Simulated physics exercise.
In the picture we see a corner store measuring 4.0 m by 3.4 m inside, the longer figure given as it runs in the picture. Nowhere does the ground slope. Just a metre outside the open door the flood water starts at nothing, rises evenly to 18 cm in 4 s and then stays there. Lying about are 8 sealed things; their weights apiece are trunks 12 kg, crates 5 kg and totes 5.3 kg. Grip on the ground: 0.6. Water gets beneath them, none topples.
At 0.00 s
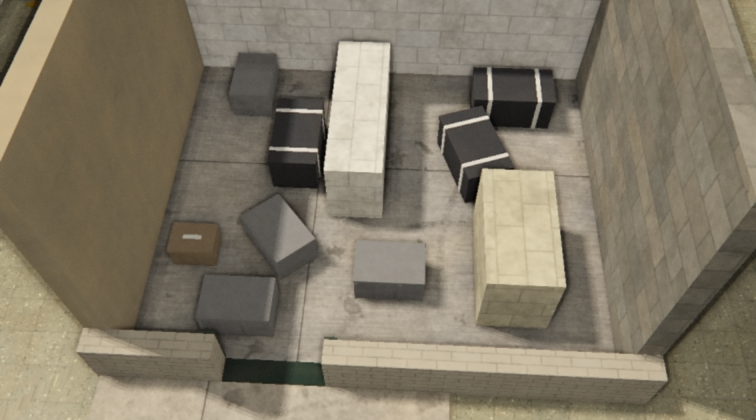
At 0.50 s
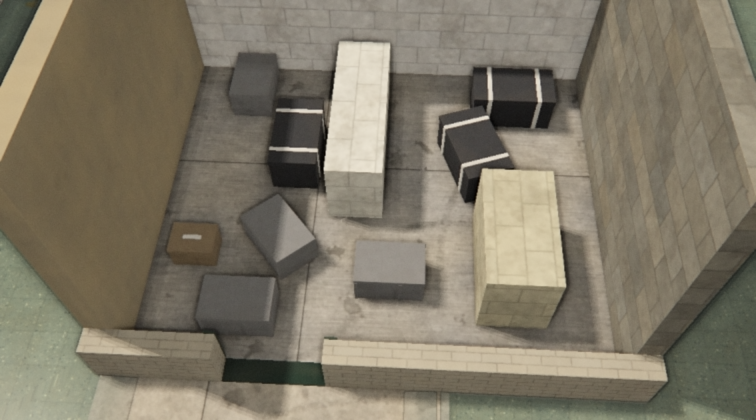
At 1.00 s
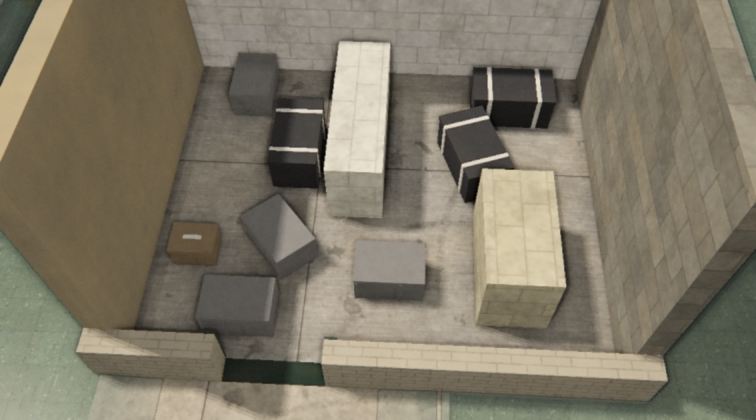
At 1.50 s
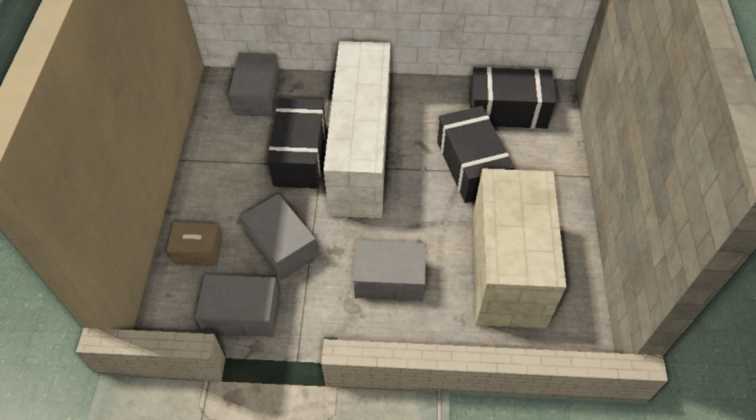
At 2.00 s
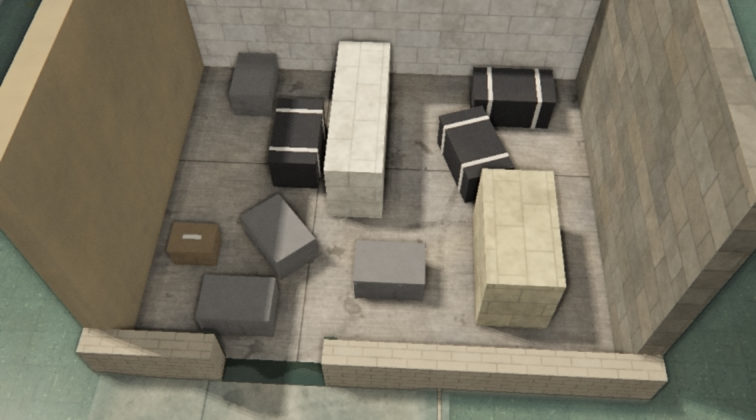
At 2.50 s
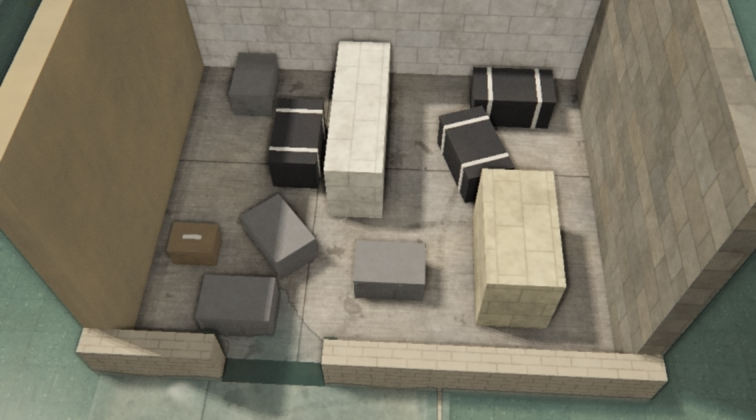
To begin with, gray boxes, black boxes with white bands and a small brown box sit among pale block stacks inside a walled room, on dry floor. Greenish water then covers the ground outside and creeps over the front path to the doorway, while the boxes stay still.
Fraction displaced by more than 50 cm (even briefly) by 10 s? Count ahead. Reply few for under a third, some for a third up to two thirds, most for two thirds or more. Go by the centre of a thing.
Some.
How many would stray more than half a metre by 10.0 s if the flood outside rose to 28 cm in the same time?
That would give 7.
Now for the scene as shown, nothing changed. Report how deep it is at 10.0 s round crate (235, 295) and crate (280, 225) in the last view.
Around 11 cm and 12 cm.
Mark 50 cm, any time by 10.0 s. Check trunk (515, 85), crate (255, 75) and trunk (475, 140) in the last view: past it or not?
In that order: Below the mark, below the mark, below the mark.
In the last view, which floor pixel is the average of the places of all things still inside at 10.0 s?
Averaged position, last view: Near pixel (330, 152).
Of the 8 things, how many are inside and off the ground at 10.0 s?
That would be 7 of them.
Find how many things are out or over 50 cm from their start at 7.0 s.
By that time the total stands at 4.
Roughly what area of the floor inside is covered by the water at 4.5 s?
Roughly 4.5 m2.
After 3.5 s 0 of 8 are over 50 cm from their spots; 0 afloat.
After 4.5 s 0 of 8 are over 50 cm from their spots; 2 afloat.
After 7.0 s 4 of 8 are over 50 cm from their spots; 6 afloat.
After 10.0 s 4 of 8 are over 50 cm from their spots, and 5 have been at some point; 7 afloat.
